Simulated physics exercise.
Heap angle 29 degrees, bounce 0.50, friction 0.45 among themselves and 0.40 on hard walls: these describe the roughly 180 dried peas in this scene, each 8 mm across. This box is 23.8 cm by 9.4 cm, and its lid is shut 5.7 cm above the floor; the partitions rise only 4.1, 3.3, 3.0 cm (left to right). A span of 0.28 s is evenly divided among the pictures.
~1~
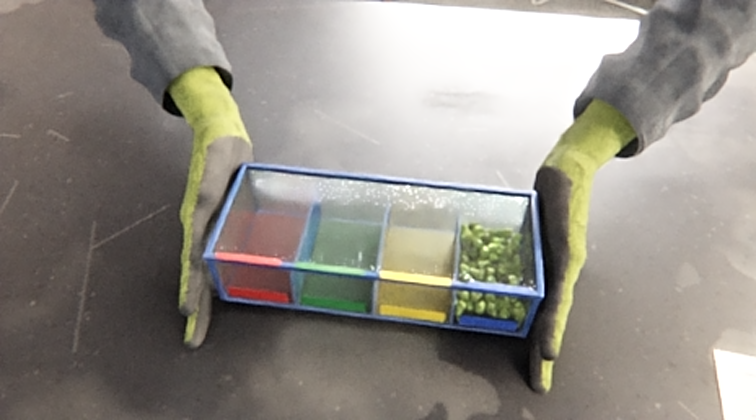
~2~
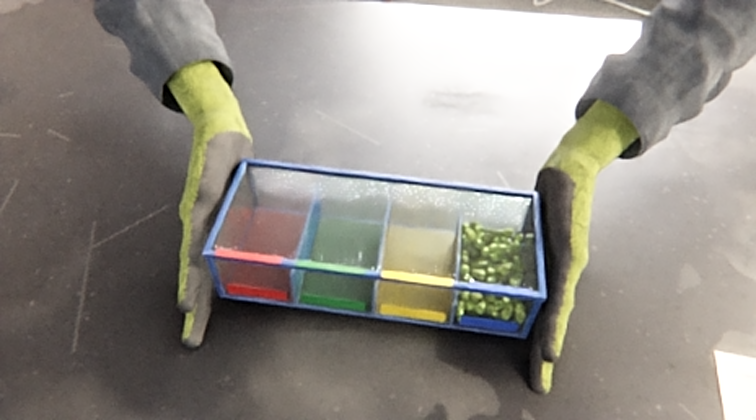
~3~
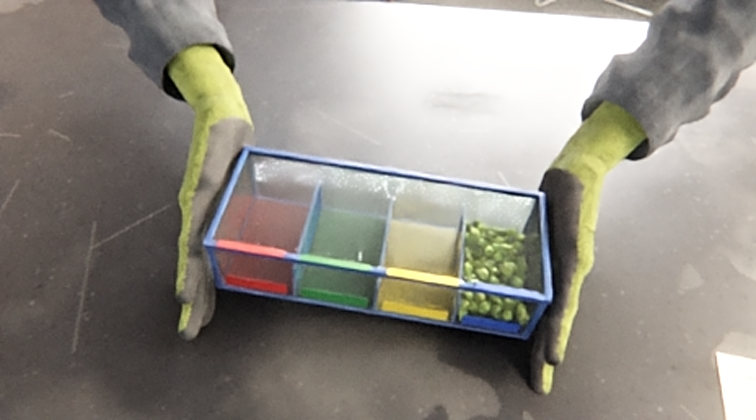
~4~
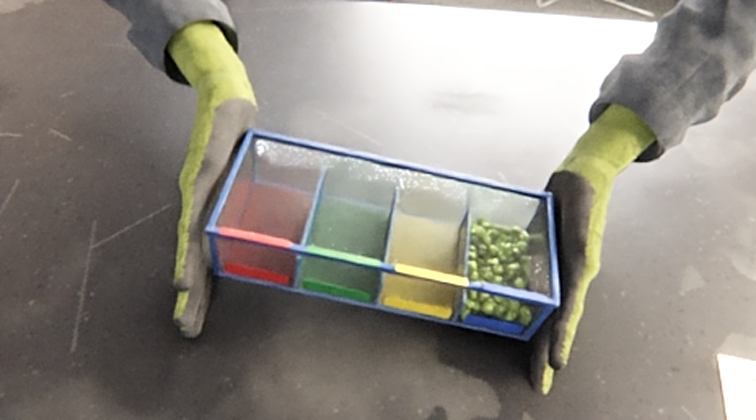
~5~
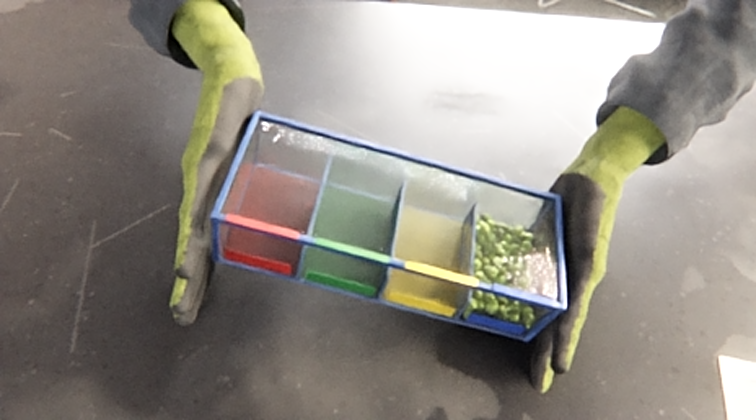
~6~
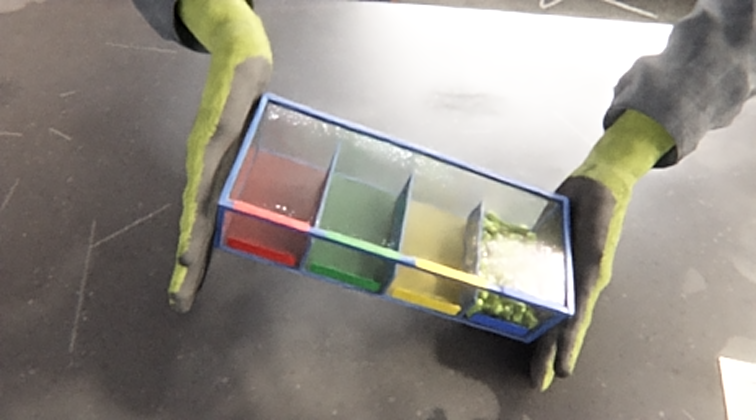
To begin with, two gloved hands hold a clear, blue-edged box level, its red, green and yellow sections empty and green pea-like pieces filling part of the blue one at right. The hands then tilt the box steadily, the left end rising while the pieces stay in the blue section.
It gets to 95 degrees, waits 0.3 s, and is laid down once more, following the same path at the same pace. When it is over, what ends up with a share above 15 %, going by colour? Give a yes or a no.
One by one: Red: Holds a share within the limit, blue: Holds a share past the limit, green: Holds a share within the limit, yellow: Holds a share within the limit.
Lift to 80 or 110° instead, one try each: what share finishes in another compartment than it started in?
Roughly 0 percent, then roughly 0 percent.
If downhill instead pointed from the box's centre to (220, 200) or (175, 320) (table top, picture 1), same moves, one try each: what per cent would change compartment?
The share comes to roughly 95 in a hundred, then roughly 95 in a hundred.
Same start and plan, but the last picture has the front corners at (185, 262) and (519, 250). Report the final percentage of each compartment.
The compartments end with red 40 per cent, blue 5 per cent, green 45 per cent and yellow 5 per cent.
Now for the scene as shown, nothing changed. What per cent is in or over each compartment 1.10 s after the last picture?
Red 0 %, blue 100 %, green 0 %, yellow 0 %.
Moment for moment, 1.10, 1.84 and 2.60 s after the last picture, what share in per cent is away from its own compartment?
Estimates: 0 / 0 / 0.
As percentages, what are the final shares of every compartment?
Per cent by compartment - red 0, blue 100, green 0, yellow 0.
Then, 1.10 s after the last picture, tilt 95 degrees; blue 100 %.
Then, 1.84 s after the last picture, tilt 48 degrees; blue 100 %.
Then, 2.60 s after the last picture, tilt 0 degrees; blue 100 %.
In the end, red 0 %, blue 100 %, green 0 %, yellow 0 %.
